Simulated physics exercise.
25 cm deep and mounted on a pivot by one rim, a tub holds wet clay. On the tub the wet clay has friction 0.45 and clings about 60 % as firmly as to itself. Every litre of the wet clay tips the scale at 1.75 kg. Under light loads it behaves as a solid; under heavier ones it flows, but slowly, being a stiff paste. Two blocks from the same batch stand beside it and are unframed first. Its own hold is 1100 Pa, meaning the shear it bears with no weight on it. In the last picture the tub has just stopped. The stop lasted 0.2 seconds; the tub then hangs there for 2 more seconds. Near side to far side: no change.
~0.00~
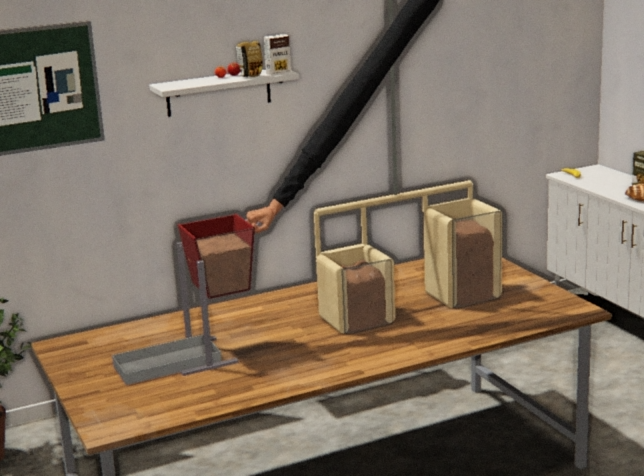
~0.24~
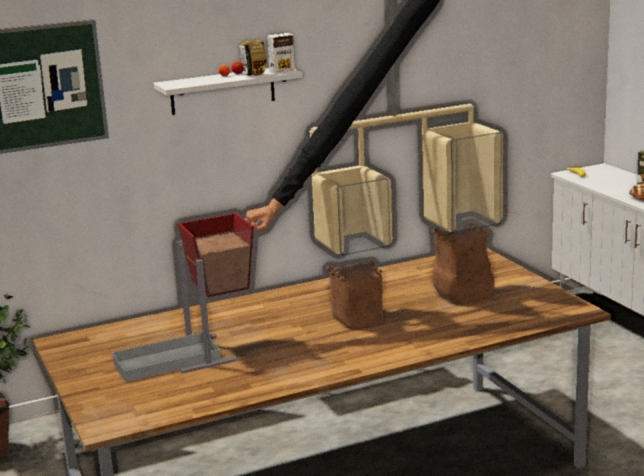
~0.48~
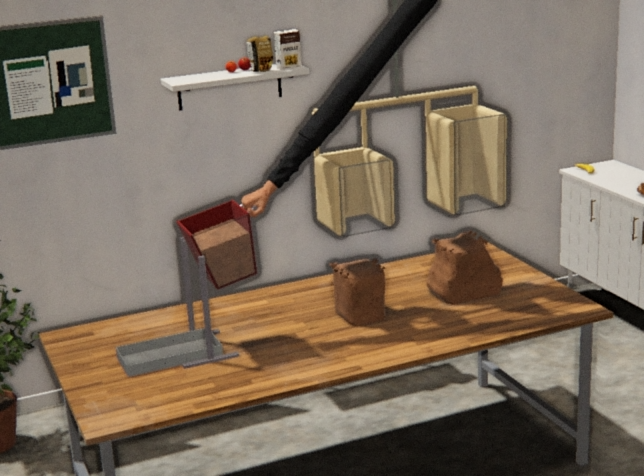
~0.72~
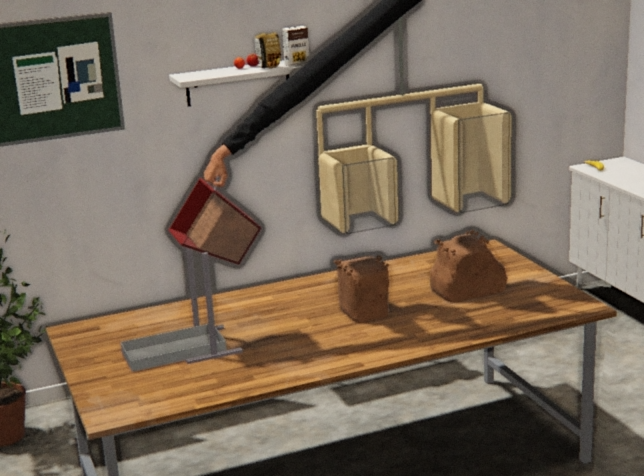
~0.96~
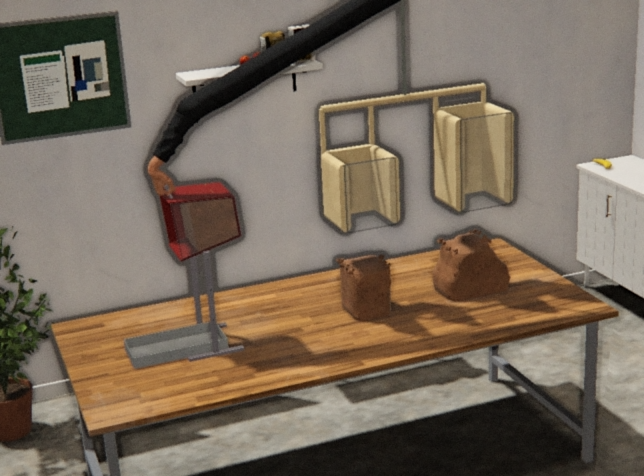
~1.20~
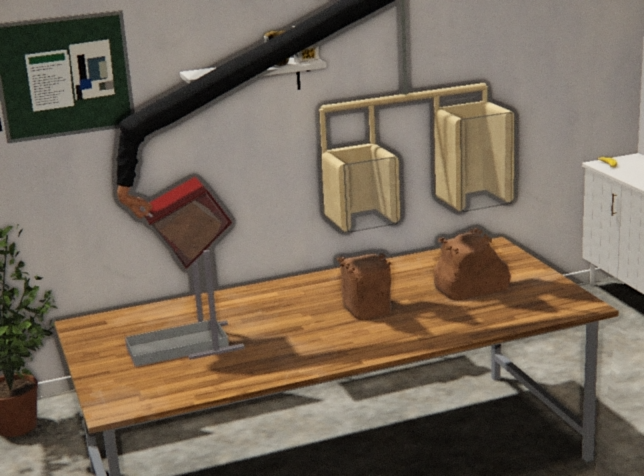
Cream casings lifting off two brown blocks, the right one slumping, before a black-sleeved arm tilts a clay-filled red tub far leftward.
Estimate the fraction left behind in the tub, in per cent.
I would say 0 %.
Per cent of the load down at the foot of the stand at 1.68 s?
I'd say about 100 per cent of it.
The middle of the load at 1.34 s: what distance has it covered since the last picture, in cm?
Close to 11 centimetres.
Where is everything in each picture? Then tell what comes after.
The first frame shows handle-side rim at (252, 228), tilt 0 degrees; highest point of the wet clay at (212, 254); test blocks 24 cm, 34 cm high (left to right).
The second frame shows handle-side rim at (252, 227), tilt 0 degrees; highest point of the wet clay at (211, 253); test blocks 24 cm, 31 cm high (left to right).
The third frame shows handle-side rim at (247, 214), tilt 12 degrees; highest point of the wet clay at (245, 234); test blocks 24 cm, 26 cm high (left to right).
The fourth frame shows handle-side rim at (213, 193), tilt 53 degrees; highest point of the wet clay at (228, 206); test blocks 24 cm, 25 cm high (left to right).
The fifth frame shows handle-side rim at (170, 205), tilt 95 degrees; highest point of the wet clay at (192, 203); test blocks 24 cm, 25 cm high (left to right).
The sixth frame shows handle-side rim at (151, 225), tilt 120 degrees; highest point of the wet clay at (191, 204); test blocks 24 cm, 25 cm high (left to right).
By 1.34 s, the tub is at 120 degrees and holds 58 %.
By 1.51 s, the tub is at 120 degrees and holds 0 %.
By 1.68 s, the tub is at 120 degrees and holds 0 %.
By 1.85 s, the tub is at 120 degrees and holds 0 %.
By 3.20 s, at the end, the tub is at 120 degrees and holds 0 %.
